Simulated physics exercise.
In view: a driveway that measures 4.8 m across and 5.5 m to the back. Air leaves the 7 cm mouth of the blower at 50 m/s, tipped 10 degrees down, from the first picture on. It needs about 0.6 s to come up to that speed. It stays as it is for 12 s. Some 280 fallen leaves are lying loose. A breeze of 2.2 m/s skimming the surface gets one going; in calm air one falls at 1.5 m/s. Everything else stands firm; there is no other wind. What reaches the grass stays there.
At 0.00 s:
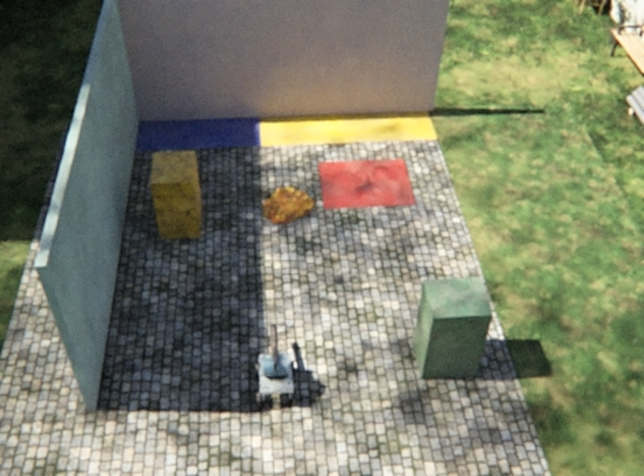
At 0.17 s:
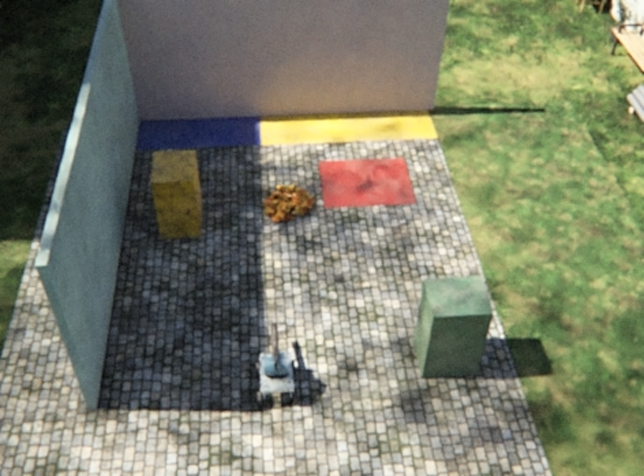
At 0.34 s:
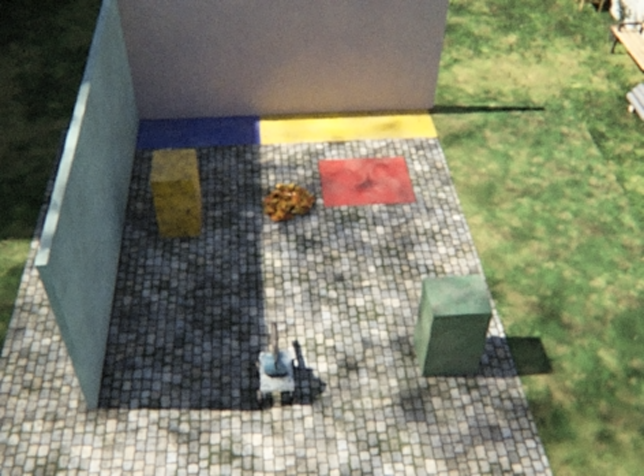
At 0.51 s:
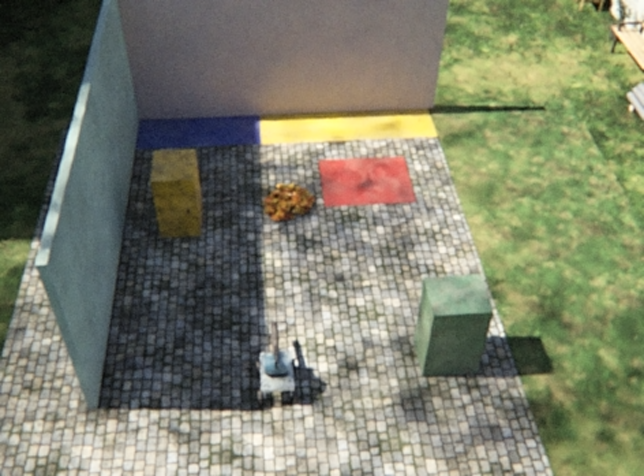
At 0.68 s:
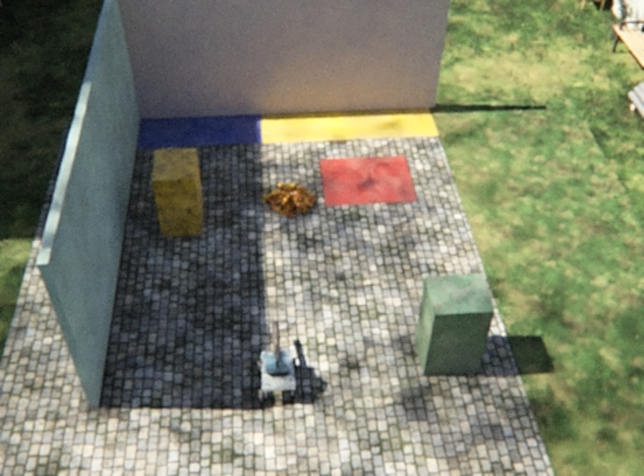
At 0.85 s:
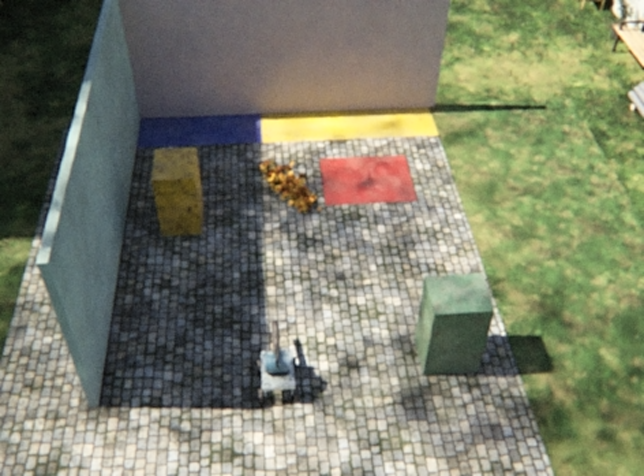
A cobbled driveway, walled at the back and left with grass to the right, is seen from high above. A small pale blower stands at the front centre, a green bin to its right, a yellow bin at the back left, and orange-brown leaves beside a red bay, before blue and yellow strips. The leaves lie still, then stir and spread into a slanting band, while the camera barely shifts.
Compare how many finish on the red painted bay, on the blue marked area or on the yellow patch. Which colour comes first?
The yellow one.
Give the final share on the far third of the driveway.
Some 100 per cent.
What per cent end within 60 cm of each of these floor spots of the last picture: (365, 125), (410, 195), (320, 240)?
In turn about 30 %, 0 %, 0 %.
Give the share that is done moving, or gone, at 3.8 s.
Some 20 per cent.
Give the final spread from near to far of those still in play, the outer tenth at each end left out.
Roughly 0.0 m.
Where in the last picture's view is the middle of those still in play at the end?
Around (330, 111).
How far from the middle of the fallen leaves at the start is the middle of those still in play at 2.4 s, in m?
About 2.2 m.
After 2.4 s, 84 % are on the move or not yet settled, 0 % are on the red painted bay, 5 % on the blue marked area and 93 % on the yellow patch; the middle of those still in play is near (315, 113).
After 3.8 s, 78 % are on the move or not yet settled, 0 % are on the red painted bay, 5 % on the blue marked area and 94 % on the yellow patch; the middle of those still in play is near (317, 113).
After 6.6 s, 65 % are on the move or not yet settled, 0 % are on the red painted bay, 5 % on the blue marked area and 93 % on the yellow patch; the middle of those still in play is near (321, 111).
After 12.0 s, at the end, 0 % are on the red painted bay, 6 % on the blue marked area and 91 % on the yellow patch; the middle of those still in play is near (330, 111).
